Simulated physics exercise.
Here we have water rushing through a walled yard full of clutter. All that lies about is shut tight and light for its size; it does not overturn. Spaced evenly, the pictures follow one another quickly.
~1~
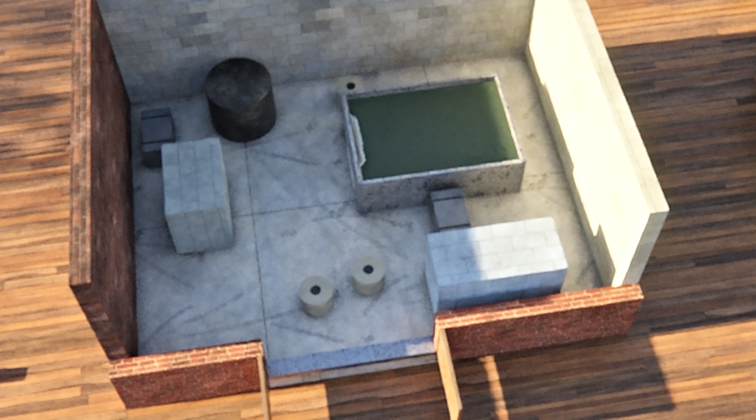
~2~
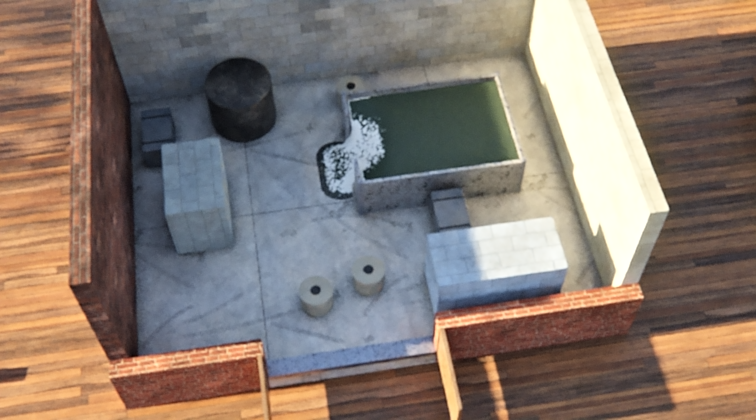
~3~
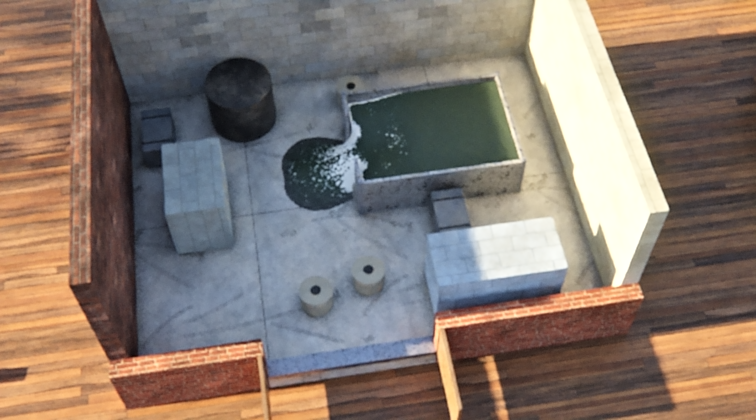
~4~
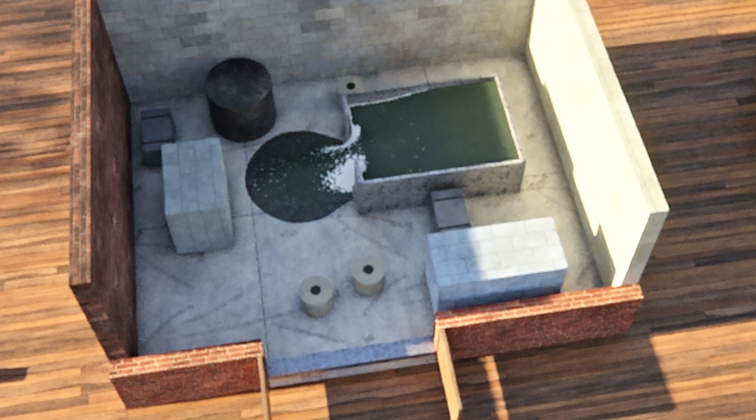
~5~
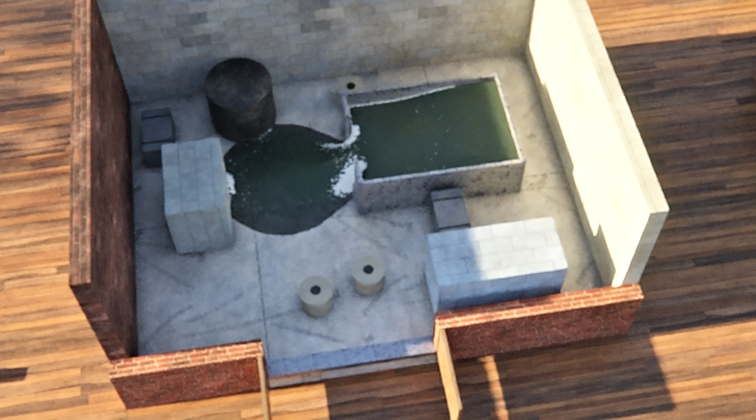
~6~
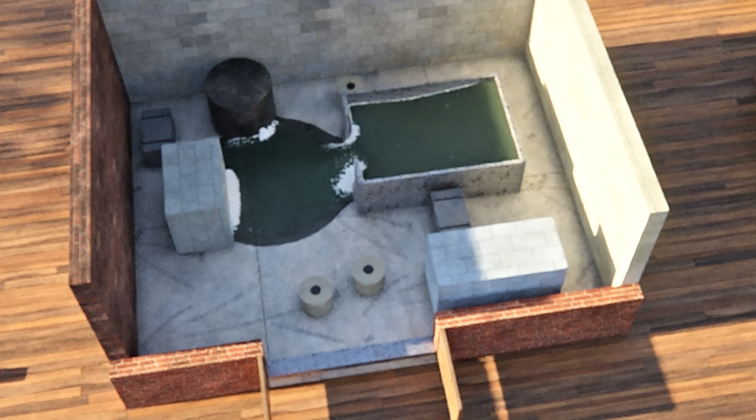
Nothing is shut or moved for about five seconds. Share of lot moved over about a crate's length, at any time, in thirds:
It stays in the bottom third.
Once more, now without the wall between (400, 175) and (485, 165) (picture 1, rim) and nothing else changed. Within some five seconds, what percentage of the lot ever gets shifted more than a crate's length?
I'd put it at about 60 percent.
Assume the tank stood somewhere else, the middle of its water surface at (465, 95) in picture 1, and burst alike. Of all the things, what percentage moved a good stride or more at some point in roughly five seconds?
Roughly 0 per cent.
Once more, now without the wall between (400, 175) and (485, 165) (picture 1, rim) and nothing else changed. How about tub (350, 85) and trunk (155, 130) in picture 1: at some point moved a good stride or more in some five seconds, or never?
Well, going one by one, it's distance not reached for the first and distance not reached for the second.
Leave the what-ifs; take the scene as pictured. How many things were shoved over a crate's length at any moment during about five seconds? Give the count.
So, 1 of them.
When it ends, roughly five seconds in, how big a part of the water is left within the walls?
Near 94 per cent.
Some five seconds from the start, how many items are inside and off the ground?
My count is 1.
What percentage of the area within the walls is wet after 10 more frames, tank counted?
Roughly 50 %.
A moment on, 0 of 5 are well off their spots; 0 afloat.
Next, 0 of 5 are well off their spots; 1 afloat.
Later, 0 of 5 are well off their spots; 1 afloat.
In the end, 0 of 5 are well off their spots, and 1 have been at some point; 1 afloat.
